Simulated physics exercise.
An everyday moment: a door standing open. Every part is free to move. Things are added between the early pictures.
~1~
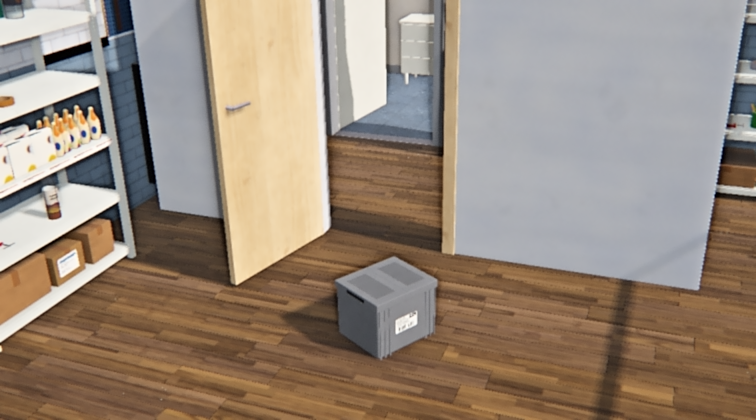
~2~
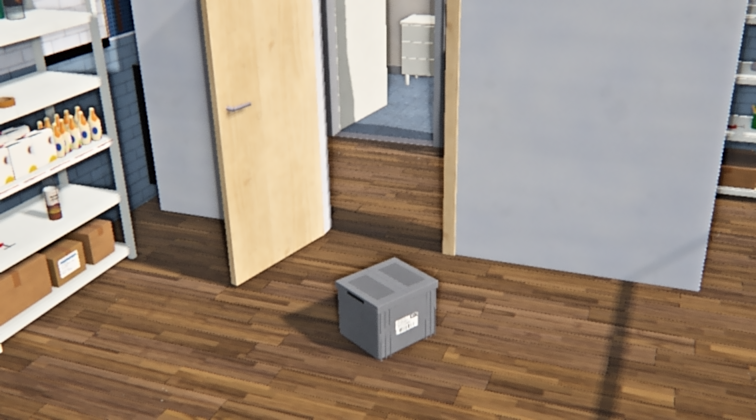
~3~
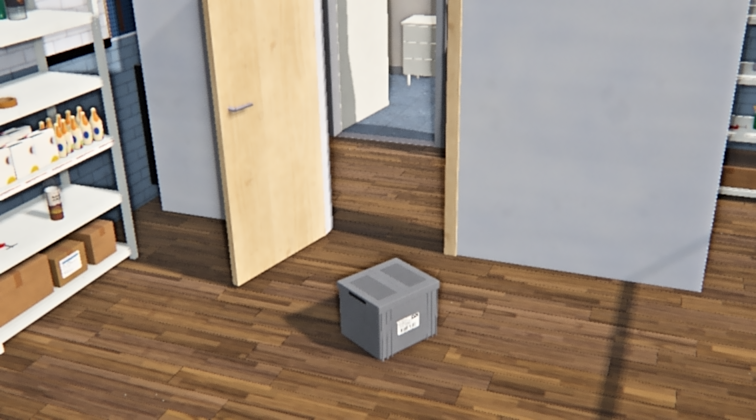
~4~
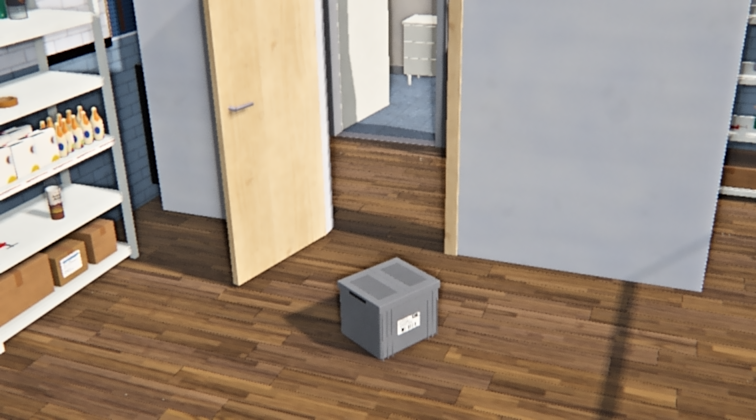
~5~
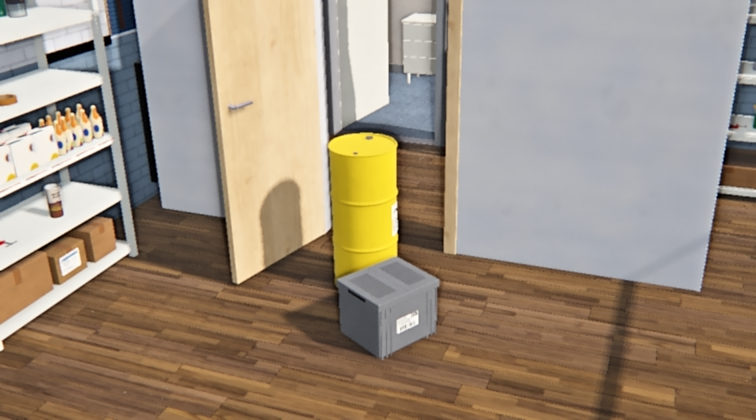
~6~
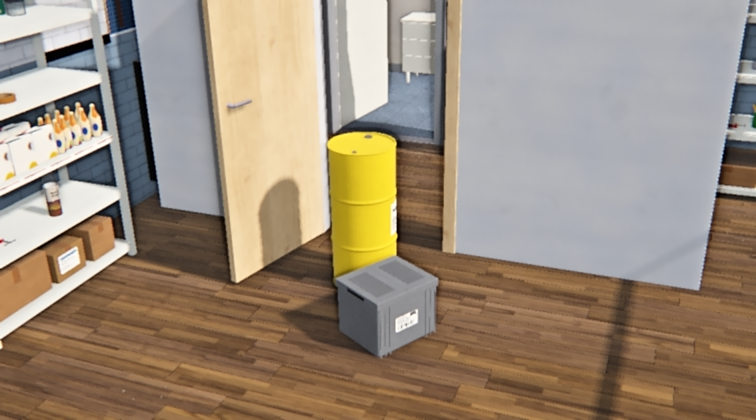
The footage shows a wooden door standing wide open and still, with a grey tote on the plank floor near shelves; partway through, a yellow drum appears behind the tote, in front of the doorway, and nothing else visibly moves.
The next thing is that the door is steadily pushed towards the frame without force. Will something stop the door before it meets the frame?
The door is stopped partway.
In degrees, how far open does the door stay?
I'd say it stays open by roughly 60 degrees.
Then, 0.60 s after the last picture, door at 90°.
Then, 0.90 s after the last picture, door at 74°.
At rest, door at 61°; both in place. Seen from the same camera at the end, yellow drum near (365, 214).
